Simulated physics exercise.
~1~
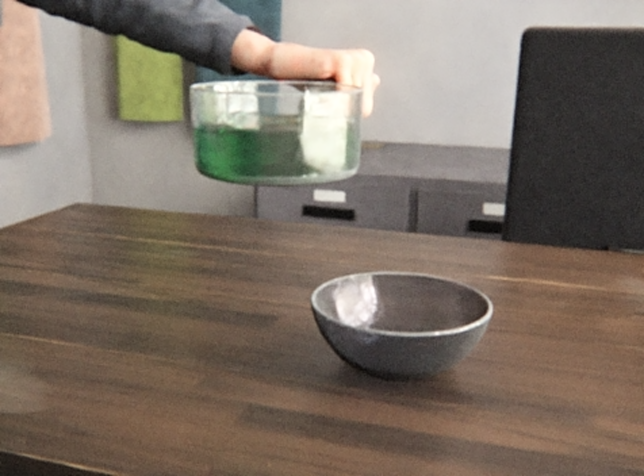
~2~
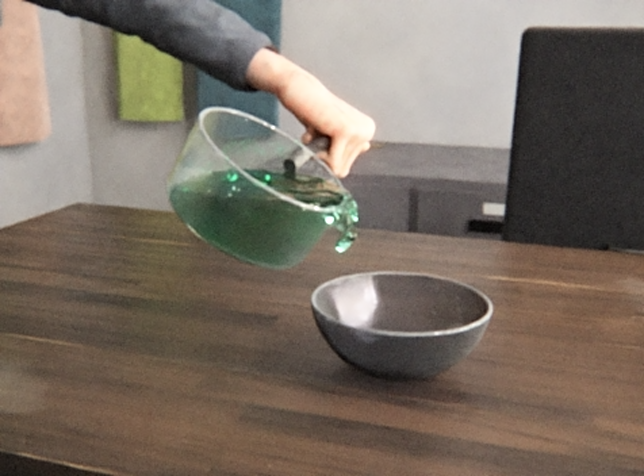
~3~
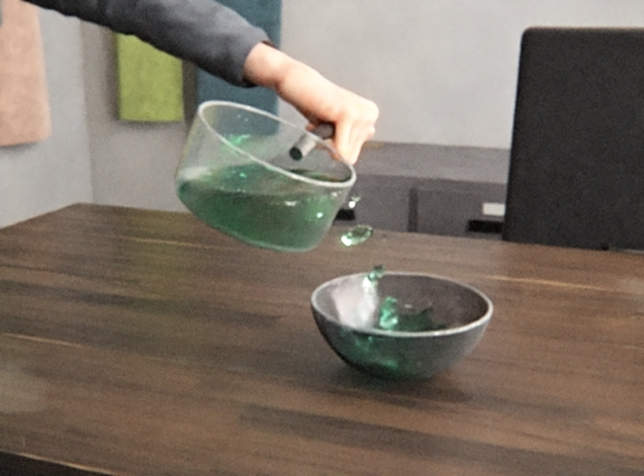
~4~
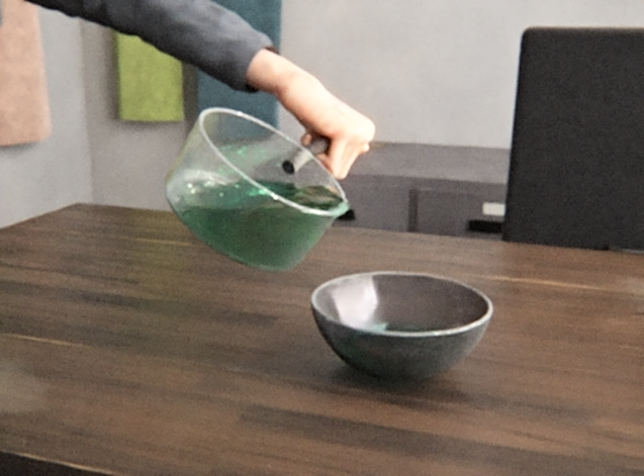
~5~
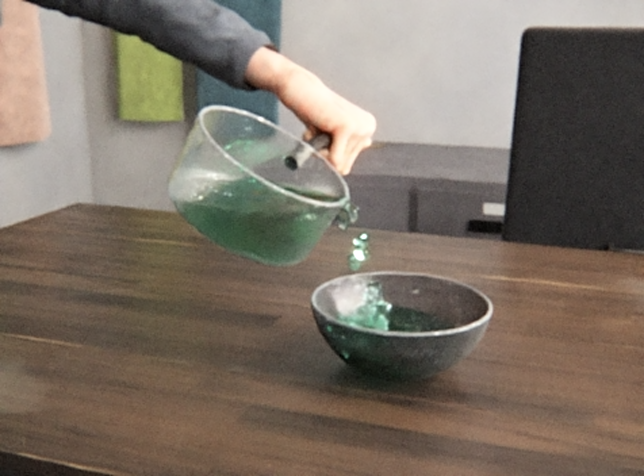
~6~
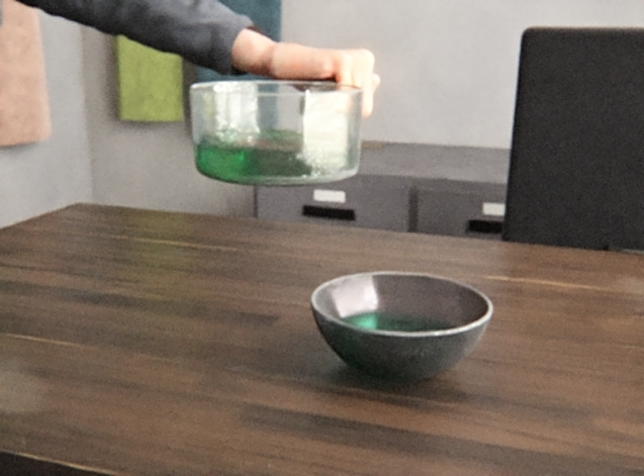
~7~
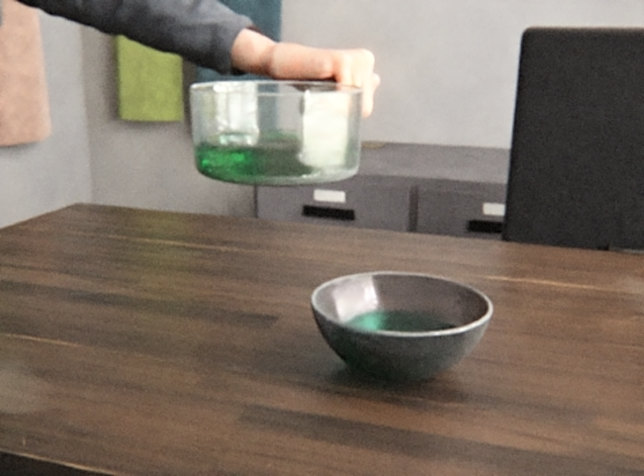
The footage shows a hand holding a clear glass saucepan of green liquid above a wooden table and tipping it in two goes, so liquid splashes into a dark bowl below. The saucepan ends up level, with some liquid left in it and a shallow pool in the bowl.
